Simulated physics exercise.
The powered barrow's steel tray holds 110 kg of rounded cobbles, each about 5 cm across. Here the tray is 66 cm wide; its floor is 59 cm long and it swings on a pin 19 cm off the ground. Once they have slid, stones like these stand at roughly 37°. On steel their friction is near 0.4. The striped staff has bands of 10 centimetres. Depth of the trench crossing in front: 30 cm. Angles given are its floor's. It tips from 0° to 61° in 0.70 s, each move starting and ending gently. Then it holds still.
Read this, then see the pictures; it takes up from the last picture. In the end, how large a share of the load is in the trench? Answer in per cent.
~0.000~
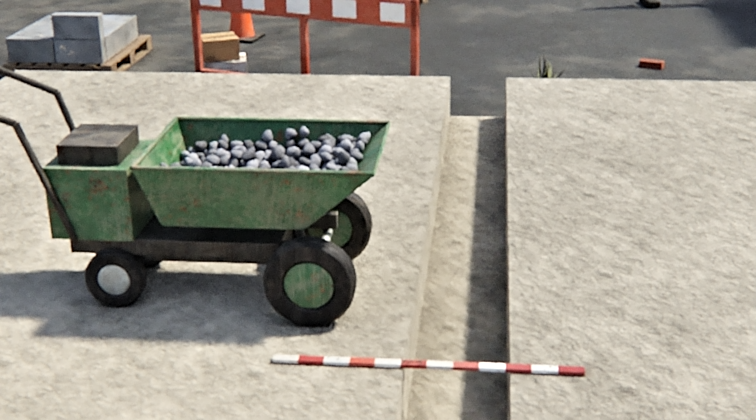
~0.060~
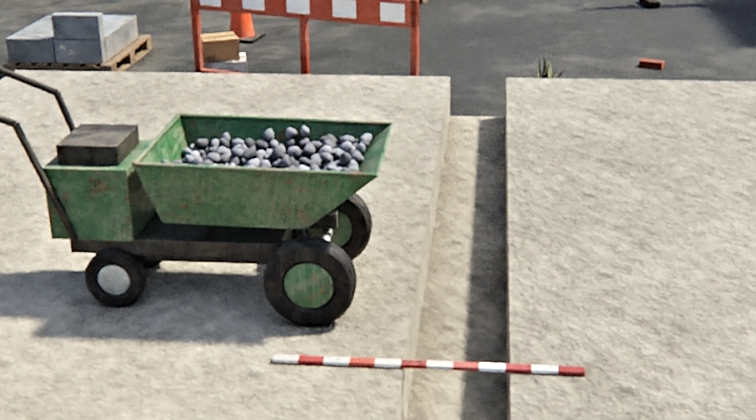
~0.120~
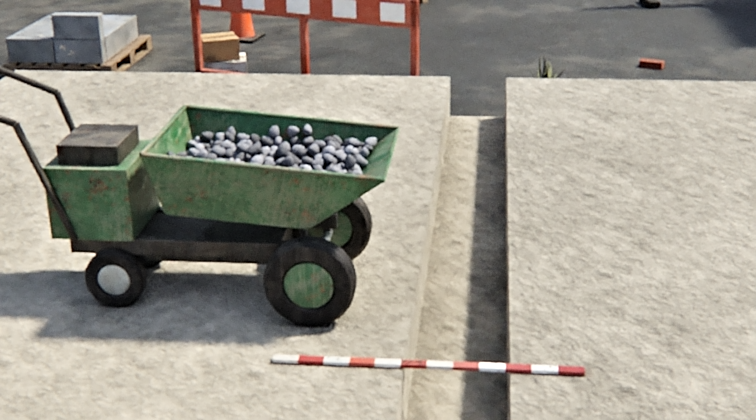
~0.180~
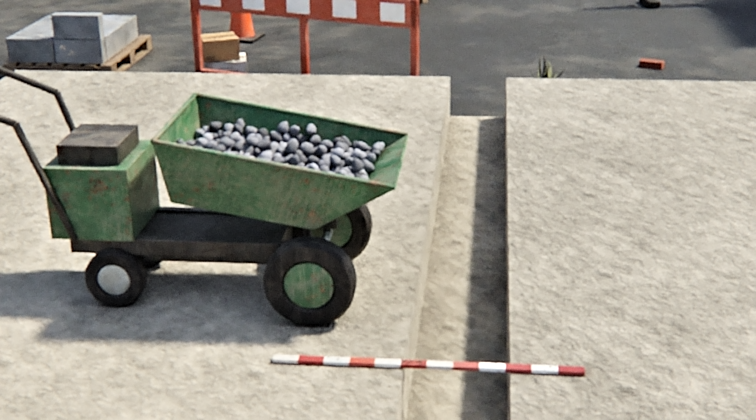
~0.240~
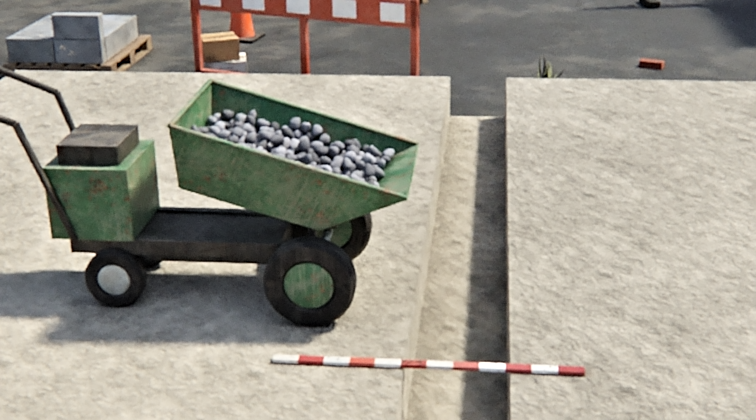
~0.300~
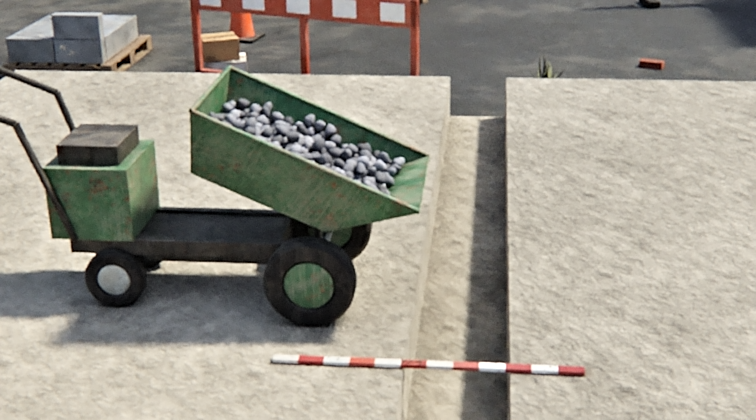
A share of roughly 69 %.
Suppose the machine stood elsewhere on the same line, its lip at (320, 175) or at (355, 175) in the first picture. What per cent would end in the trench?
I'd expect some 100 per cent, then some 90.
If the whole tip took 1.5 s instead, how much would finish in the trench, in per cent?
It would be near 85 percent.
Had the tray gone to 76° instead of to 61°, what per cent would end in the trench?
Trench share: Approx. 90%.
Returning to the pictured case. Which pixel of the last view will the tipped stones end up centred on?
Roughly (491, 338), I'd say.
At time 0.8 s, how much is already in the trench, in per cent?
Around 15 per cent of it, at that instant.
After 0.5 s the floor is at 51°; 100 % in the tray; the foremost stones are at (426, 226).
After 0.8 s the floor is at 61°; 85 % in the tray, 15 % in the trench; the foremost stones are at (503, 282).
After 1.1 s the floor is at 61°; 31 % in the tray, 42 % in the trench, 27 % past the trench; the foremost stones are at (623, 300).
After 3.1 s the floor is at 61°; 0 % in the tray, 69 % in the trench, 31 % past the trench; the foremost stones are at (740, 285).
